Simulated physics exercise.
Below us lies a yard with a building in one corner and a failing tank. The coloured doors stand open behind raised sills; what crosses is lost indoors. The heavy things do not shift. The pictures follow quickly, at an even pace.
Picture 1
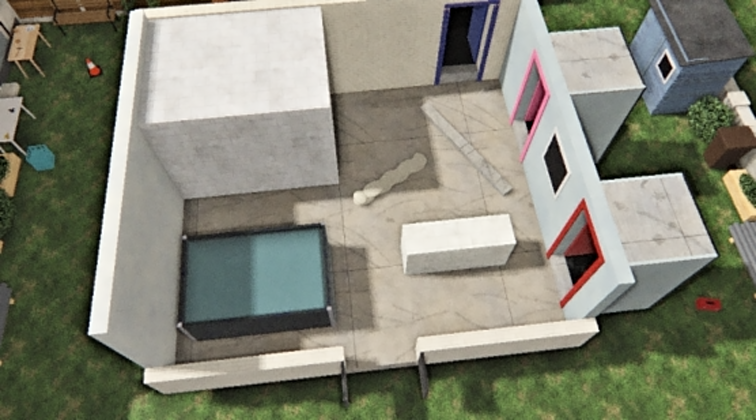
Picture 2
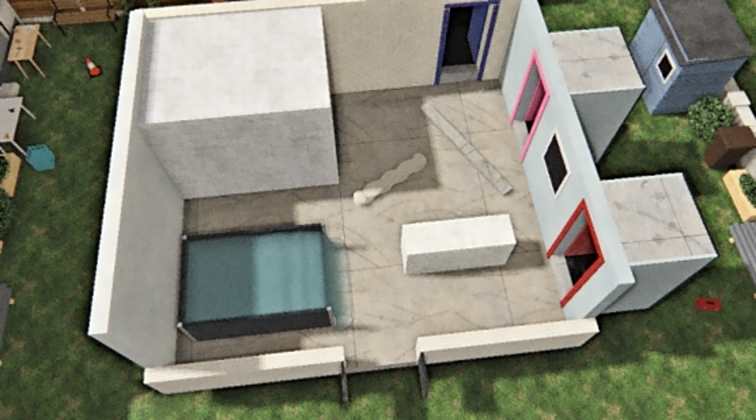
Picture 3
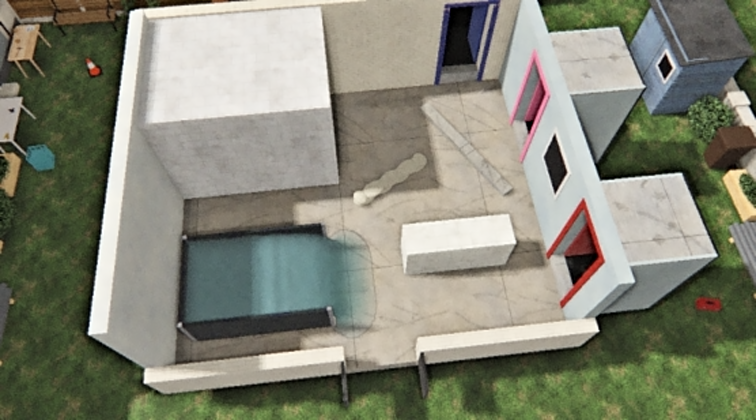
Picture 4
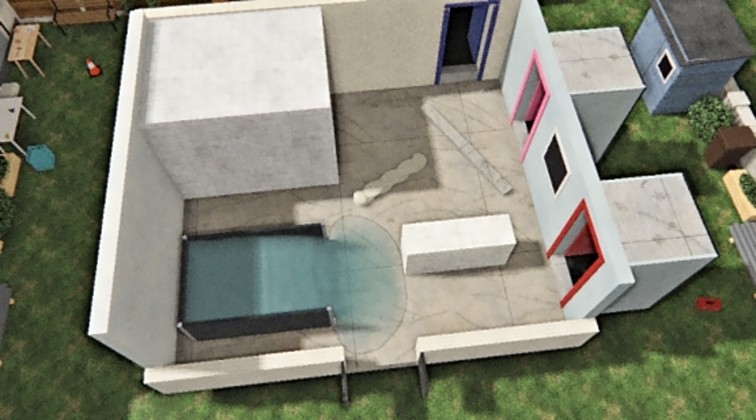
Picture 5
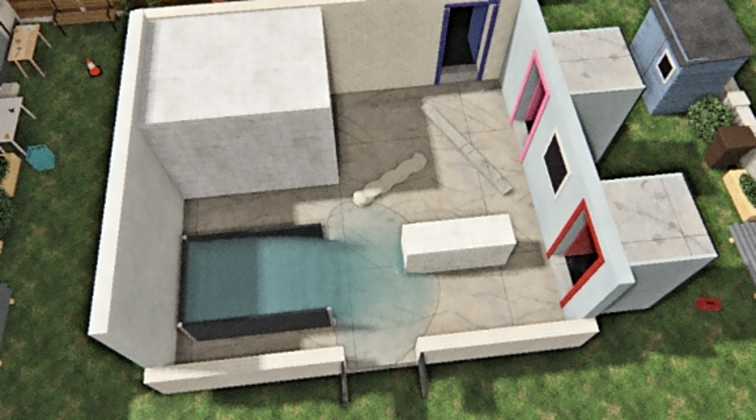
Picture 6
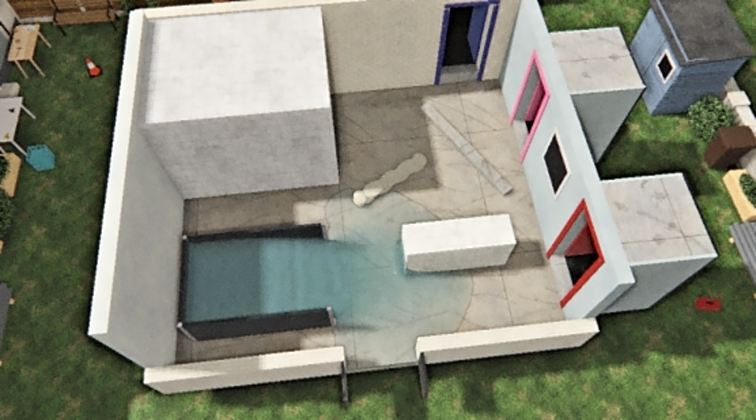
A walled building without a roof held a dark tank of still blue-green water, then its right side gave way and the water poured out, spreading rightward across the floor and around a white block.
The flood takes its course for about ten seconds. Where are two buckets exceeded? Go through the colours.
One by one: The pink door admits no more than that; the blue door admits no more than that; the red door lets in a lot.
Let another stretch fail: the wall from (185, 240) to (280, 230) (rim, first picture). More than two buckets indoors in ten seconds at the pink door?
Pink door keeps below it.
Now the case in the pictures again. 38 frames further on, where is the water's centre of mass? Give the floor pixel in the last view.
Around (412, 206).
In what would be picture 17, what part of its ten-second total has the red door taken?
About 15 per cent.
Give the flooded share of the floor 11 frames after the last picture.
About 55 per cent.
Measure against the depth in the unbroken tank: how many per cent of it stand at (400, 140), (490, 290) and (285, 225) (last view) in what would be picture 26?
In that order: 2, 12 and 0 per cent.
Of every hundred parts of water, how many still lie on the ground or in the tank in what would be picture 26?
Near 92 in a hundred.
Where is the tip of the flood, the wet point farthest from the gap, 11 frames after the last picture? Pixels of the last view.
Roughly at (505, 115).
A moment on, water covers 40 % of the floor; the pink door not reached, the blue door not reached, the red door under two buckets in.
Next, water covers 55 % of the floor; the pink door wet at the sill, nothing in, the blue door not reached, the red door over two buckets in.
Then, water covers 65 % of the floor; the pink door wet at the sill, nothing in, the blue door wet at the sill, nothing in, the red door far over two buckets in.
Later, water covers 80 % of the floor; the pink door wet at the sill, nothing in, the blue door wet at the sill, nothing in, the red door far over two buckets in.
In the end, water covers 90 % of the floor; the pink door wet at the sill, nothing in, the blue door wet at the sill, nothing in, the red door far over two buckets in.
